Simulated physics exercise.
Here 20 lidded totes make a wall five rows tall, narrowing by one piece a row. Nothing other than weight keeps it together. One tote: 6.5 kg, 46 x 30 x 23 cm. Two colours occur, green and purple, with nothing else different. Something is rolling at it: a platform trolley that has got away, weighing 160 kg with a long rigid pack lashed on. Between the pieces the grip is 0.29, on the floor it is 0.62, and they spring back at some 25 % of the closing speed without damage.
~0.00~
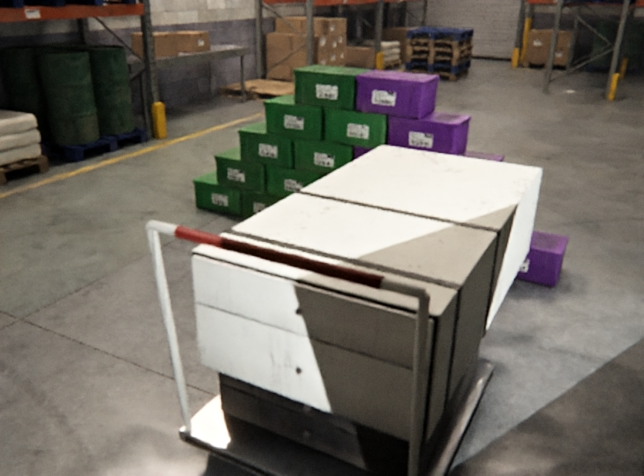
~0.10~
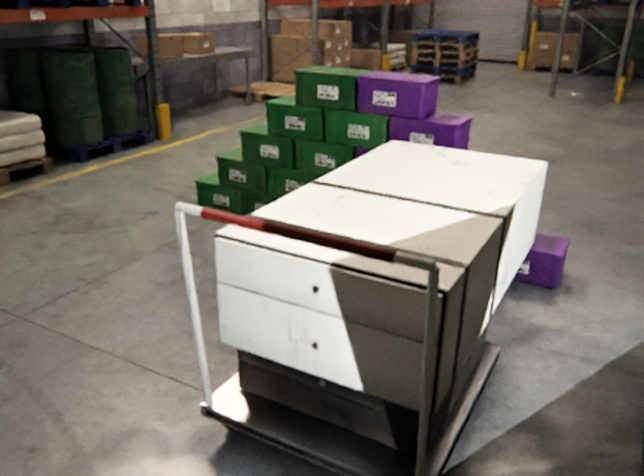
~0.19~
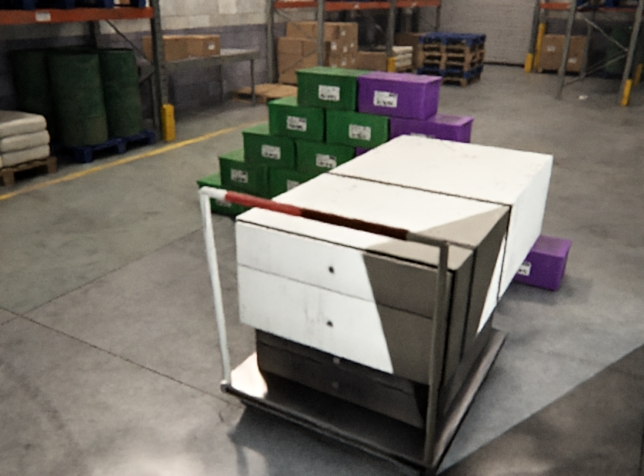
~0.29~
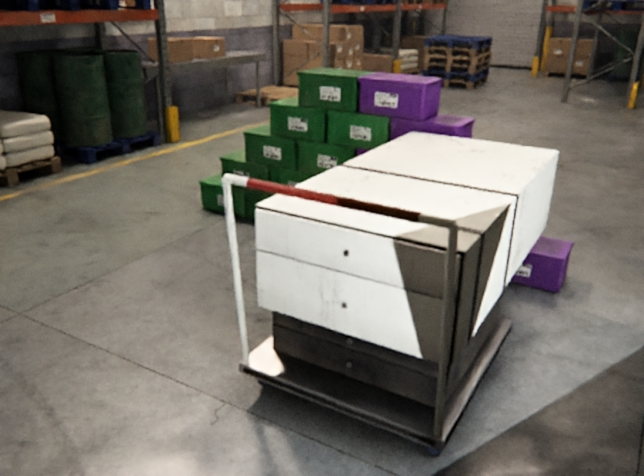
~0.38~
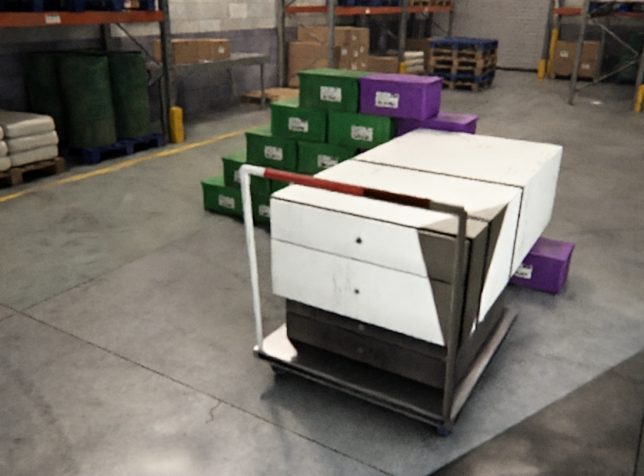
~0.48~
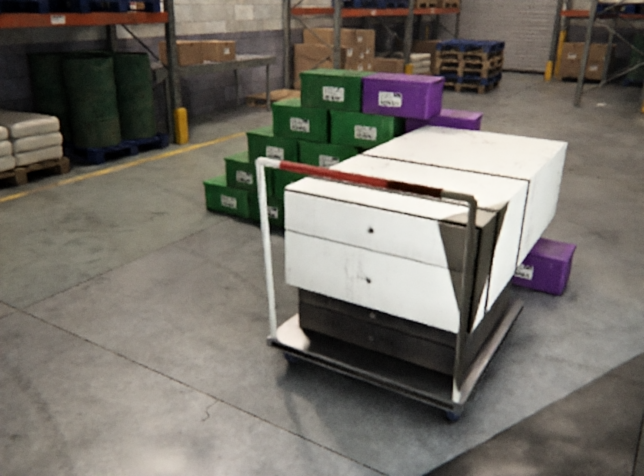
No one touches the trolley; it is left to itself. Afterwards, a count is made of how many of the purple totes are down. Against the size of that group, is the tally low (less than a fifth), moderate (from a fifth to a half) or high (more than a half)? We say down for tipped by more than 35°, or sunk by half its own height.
High.
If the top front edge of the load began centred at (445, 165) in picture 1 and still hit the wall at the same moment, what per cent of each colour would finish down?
Result - green: 20%; purple: 70%.
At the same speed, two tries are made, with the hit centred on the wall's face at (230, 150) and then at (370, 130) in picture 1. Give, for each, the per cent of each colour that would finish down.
You'd get green at 60 followed by 50, and purple at 10 followed by 40 percent.
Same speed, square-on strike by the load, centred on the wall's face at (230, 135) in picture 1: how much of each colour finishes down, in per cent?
Result - green: 60 %; purple: 10 %.
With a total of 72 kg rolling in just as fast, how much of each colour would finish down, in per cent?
Down at the end: Green 20 per cent, purple 70 per cent.
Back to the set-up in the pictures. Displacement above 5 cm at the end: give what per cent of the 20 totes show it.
The share is 55 per cent.
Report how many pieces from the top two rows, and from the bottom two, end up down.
4 and 2.
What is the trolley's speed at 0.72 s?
Close to 1.0 m/s at that moment.
After 0.72 s, load 45 cm past the wall's line, still rolling; 3 of the 9 purple totes down (3 of 20 in all colours); top purple tote shifted 17 cm; top green tote shifted 42 mm.
After 1.16 s, load 84 cm past the wall's line, still rolling; 5 of the 9 purple totes down (5 of 20 in all colours); top purple tote leaning 33°, 9 cm lower; top green tote leaning 32°.
After 1.80 s, load 94 cm past the wall's line, still rolling; 6 of the 9 purple totes down (8 of 20 in all colours); top purple tote upside down; top green tote on its side.
At rest (3.3 s), load 92 cm past the wall's line, stopped; 6 of the 9 purple totes down (8 of 20 in all colours); top purple tote upside down; top green tote upside down. That is 67 per cent. As the last picture would show them, middles, top purple tote near (420, 157), top green tote near (288, 176).
